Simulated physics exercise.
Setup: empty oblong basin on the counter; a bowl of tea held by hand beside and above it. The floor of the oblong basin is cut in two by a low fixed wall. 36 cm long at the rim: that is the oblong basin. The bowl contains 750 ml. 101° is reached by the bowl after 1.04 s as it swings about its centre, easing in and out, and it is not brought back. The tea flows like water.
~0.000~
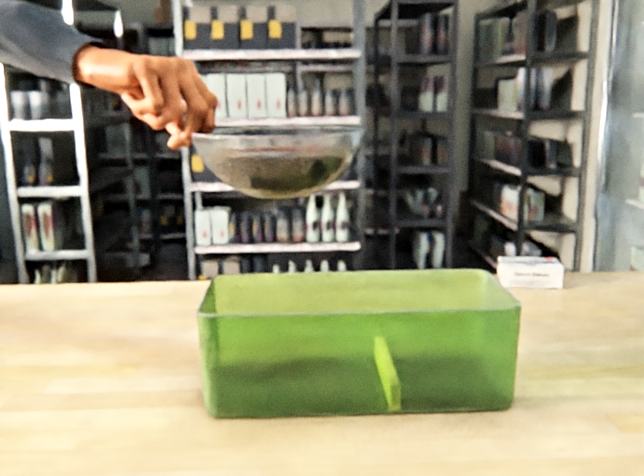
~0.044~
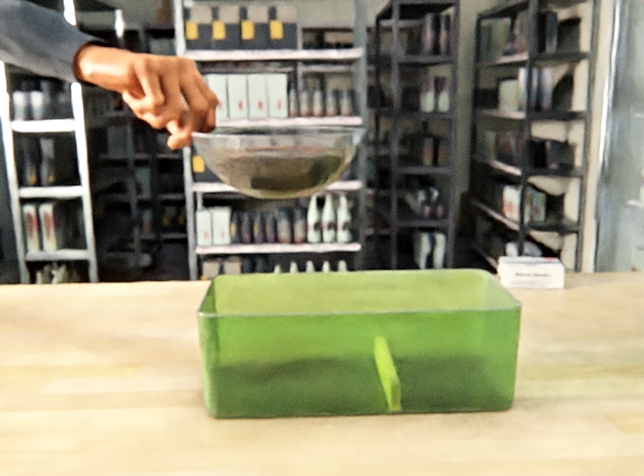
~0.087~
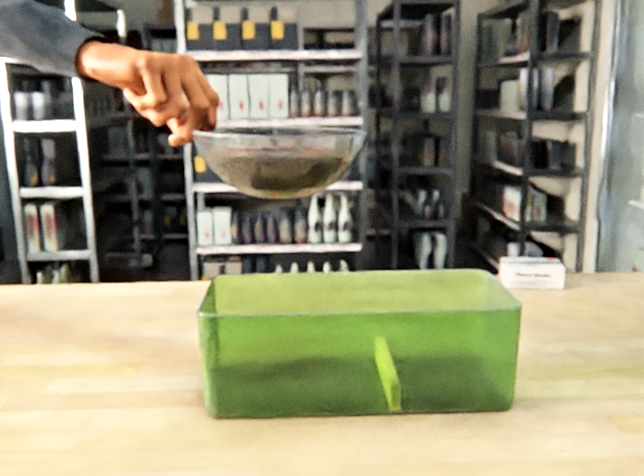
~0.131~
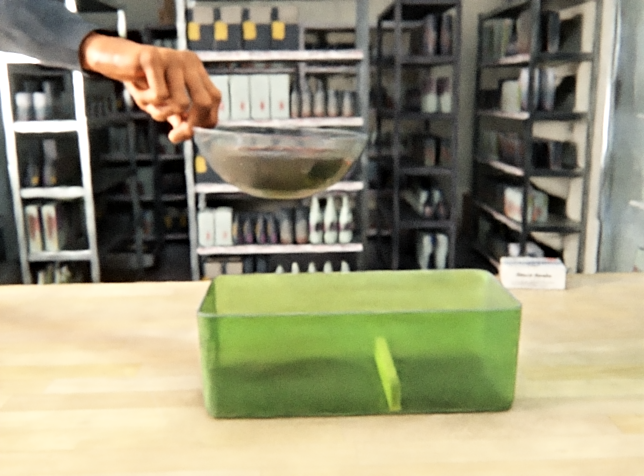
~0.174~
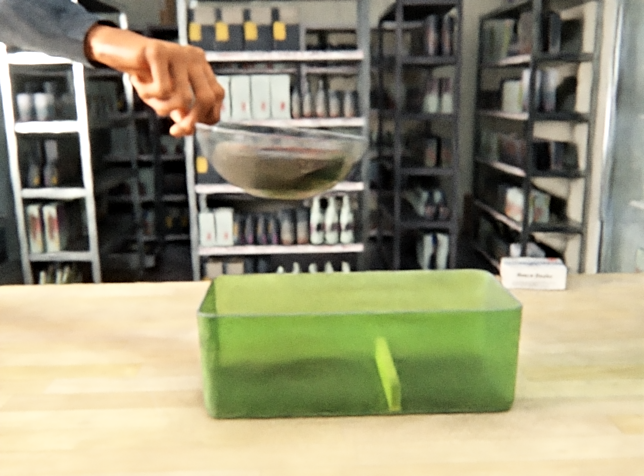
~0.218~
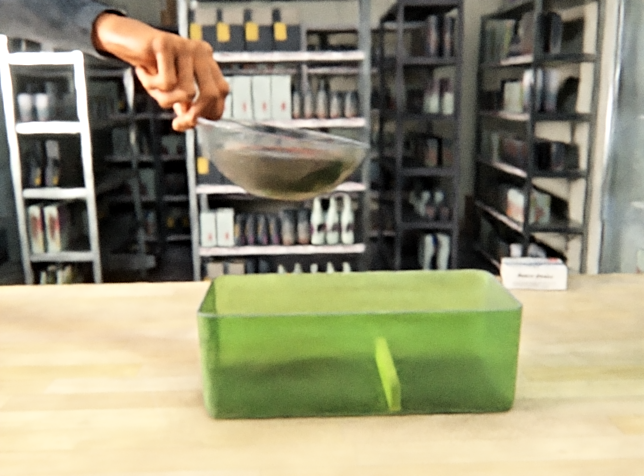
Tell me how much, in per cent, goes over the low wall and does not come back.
I would say about 66 per cent.
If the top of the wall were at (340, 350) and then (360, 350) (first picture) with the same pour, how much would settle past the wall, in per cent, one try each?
Try 1: 95 %; try 2: 85 %.
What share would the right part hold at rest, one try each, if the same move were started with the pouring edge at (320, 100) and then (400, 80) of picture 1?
It comes to 35 per cent, and then 75 per cent.
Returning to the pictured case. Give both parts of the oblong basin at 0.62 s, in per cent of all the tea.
Left: Around 1. Right: Around 16.
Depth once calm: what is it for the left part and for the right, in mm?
Left roughly 8 mm; right roughly 24 mm.
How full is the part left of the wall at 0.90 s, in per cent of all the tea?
Reading: Approx. 28 per cent.
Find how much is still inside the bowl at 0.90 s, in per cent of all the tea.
Around 0 in a hundred.
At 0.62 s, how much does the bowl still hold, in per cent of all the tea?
Roughly 36 percent.
Then, 0.62 s in, the tilt is 65° and 35 per cent is still to pour, 1 is left of the wall and 16 right of it.
Then, 0.90 s in, the tilt is 97° and 0 per cent is still to pour, 27 is left of the wall and 69 right of it.
Then, 1.21 s in, the tilt is 101° and 0 per cent is still to pour, 32 is left of the wall and 67 right of it.
Then, 1.54 s in, the tilt is 101° and 0 per cent is still to pour, 33 is left of the wall and 66 right of it.
Finally, 33 per cent lies left of the wall, 66 right of it and 1 outside.
